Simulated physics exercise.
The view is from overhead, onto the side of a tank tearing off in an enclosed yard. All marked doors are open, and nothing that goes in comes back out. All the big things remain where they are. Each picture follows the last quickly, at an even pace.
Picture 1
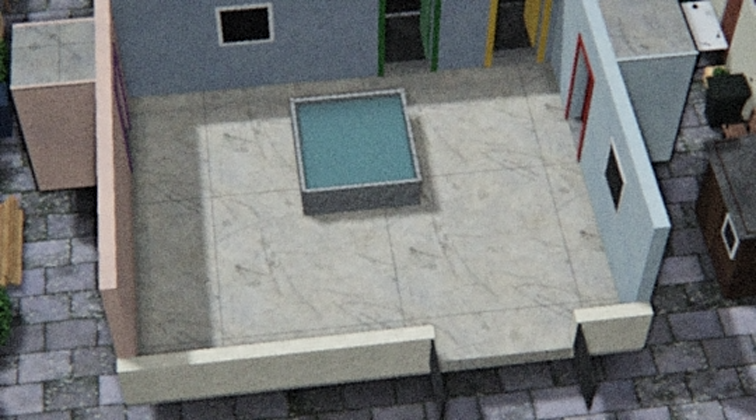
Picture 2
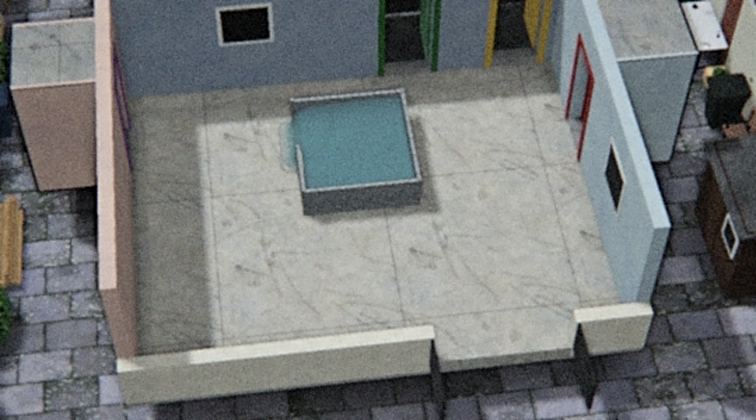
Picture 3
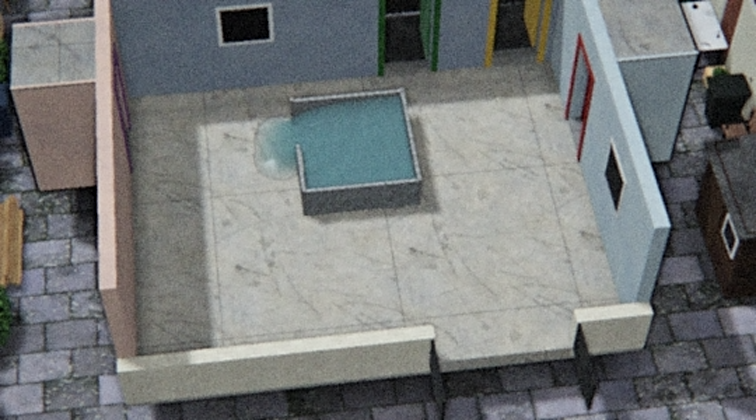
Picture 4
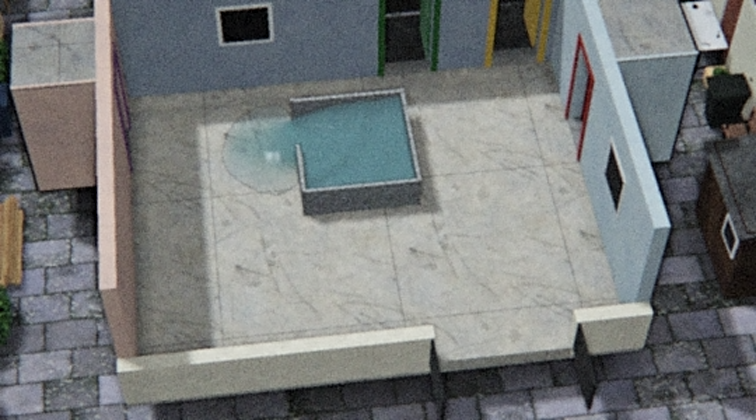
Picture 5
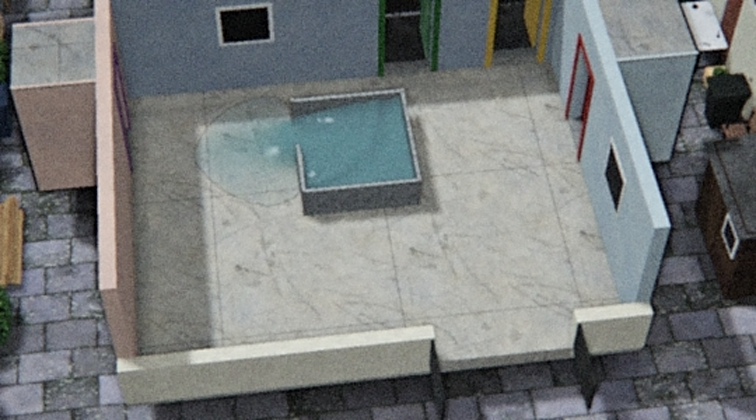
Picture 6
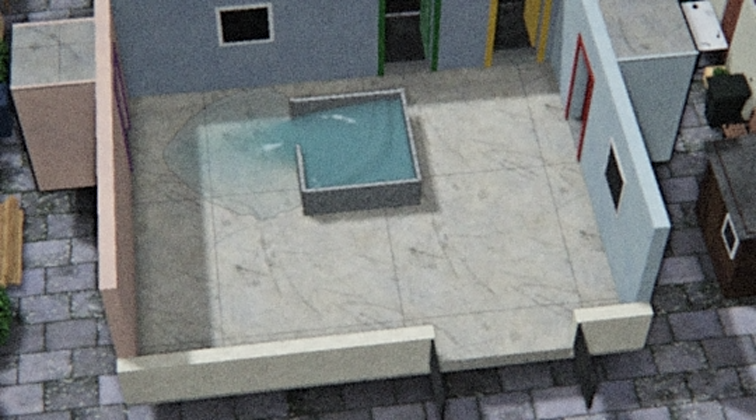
Teal water pouring through the open left side of a raised square tank and spreading thinly leftward across a pale walled yard.
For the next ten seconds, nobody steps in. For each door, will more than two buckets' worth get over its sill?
In the end the red door will most likely keep inside the limit. The purple door will most likely go past the limit. The yellow door will most likely keep inside the limit. The green door will most likely keep inside the limit.
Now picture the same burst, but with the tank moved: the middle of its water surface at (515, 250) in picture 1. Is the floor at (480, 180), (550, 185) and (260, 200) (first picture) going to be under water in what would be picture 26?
Going through them in turn: Still bare, still bare and waterlogged.
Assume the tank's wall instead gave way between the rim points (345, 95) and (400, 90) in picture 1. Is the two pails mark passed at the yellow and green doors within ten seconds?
One by one: The yellow door stays under, the green door takes more.
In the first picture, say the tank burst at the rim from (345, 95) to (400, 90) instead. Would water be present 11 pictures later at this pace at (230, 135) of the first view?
By then I'd expect it to be drenched.
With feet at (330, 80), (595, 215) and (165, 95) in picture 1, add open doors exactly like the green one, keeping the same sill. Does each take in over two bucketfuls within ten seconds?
The three doors, in turn: Is short of it, is short of it, is beyond it.
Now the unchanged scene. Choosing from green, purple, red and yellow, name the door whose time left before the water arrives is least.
I'd go with the one in purple.
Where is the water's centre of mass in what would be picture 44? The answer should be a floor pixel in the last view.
I'd mark it close to (258, 197).
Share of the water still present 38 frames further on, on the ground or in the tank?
Some 90 per cent.
A moment on, water covers 20 % of the floor; the red door not reached, the purple door under two buckets in, the yellow door not reached, the green door not reached.
Next, water covers 20 % of the floor; the red door not reached, the purple door over two buckets in, the yellow door not reached, the green door not reached.
Then, water covers 30 % of the floor; the red door not reached, the purple door far over two buckets in, the yellow door not reached, the green door not reached.
Later, water covers 45 % of the floor; the red door not reached, the purple door far over two buckets in, the yellow door not reached, the green door not reached.
In the end, water covers 85 % of the floor; the red door not reached, the purple door far over two buckets in, the yellow door wet at the sill, nothing in, the green door wet at the sill, nothing in.
